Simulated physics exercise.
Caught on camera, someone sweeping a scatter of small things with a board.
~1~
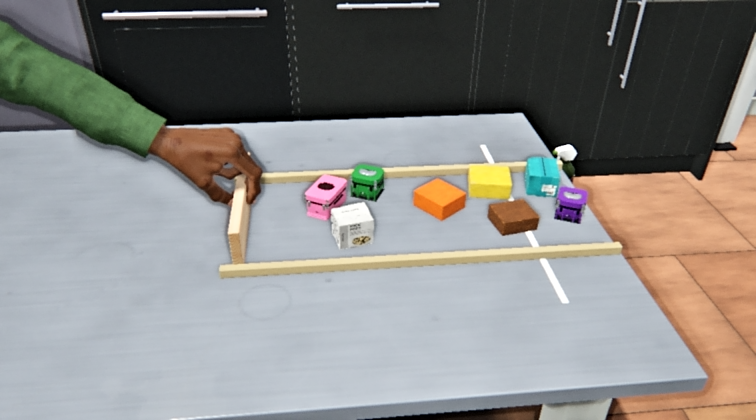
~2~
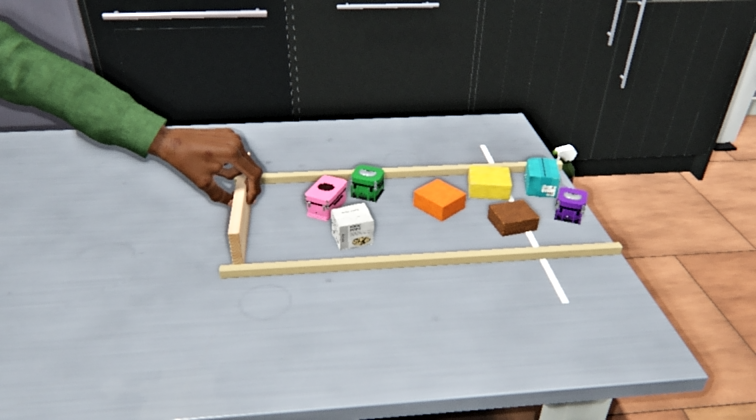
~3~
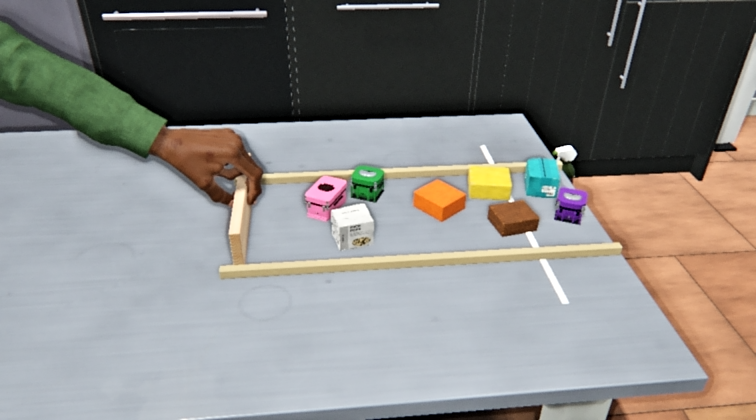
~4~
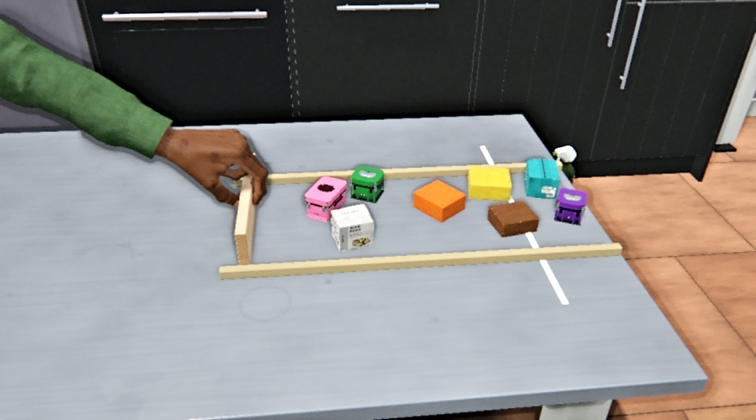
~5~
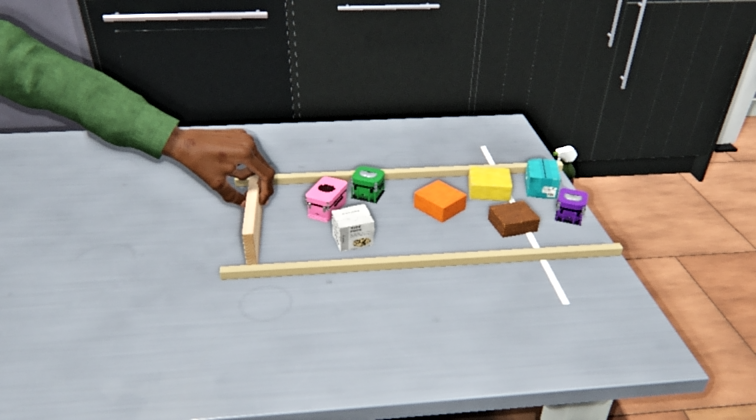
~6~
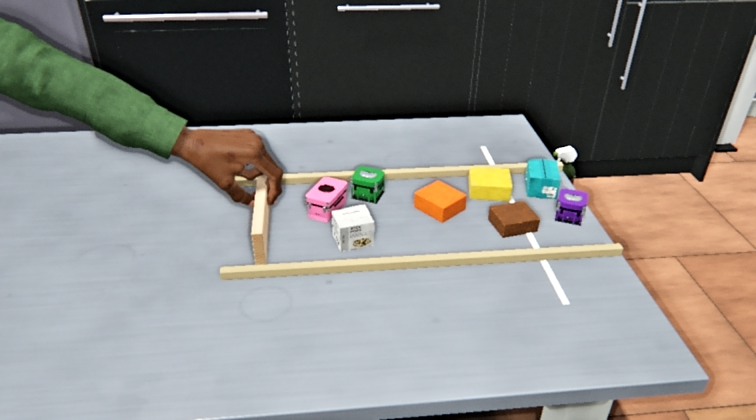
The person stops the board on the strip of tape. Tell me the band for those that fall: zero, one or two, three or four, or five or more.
In the end the number that fall off is one or two.
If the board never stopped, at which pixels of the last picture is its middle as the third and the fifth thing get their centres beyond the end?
Its middle is around (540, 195) and later (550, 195).
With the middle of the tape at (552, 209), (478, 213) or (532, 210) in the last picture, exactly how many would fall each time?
Down on the floor: 5, 0 and 2.
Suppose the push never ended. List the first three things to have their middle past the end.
In order: The turquoise box, then the purple case, then the brown block.
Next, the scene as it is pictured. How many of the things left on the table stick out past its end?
Overhanging: 1.
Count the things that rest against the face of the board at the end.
The number is 3.
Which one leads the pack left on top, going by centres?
It is the purple case.
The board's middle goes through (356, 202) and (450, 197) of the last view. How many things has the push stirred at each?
First 3, then 7.
Early on, none off yet; purple case at rest near (571, 207); turquoise box at rest near (542, 178); brown block at rest near (513, 219).
A while later, none off yet; purple case at rest near (571, 207); turquoise box moving near (548, 178); brown block moving near (518, 222).
Finally, the number that fall off is one or two; lost, turquoise box.
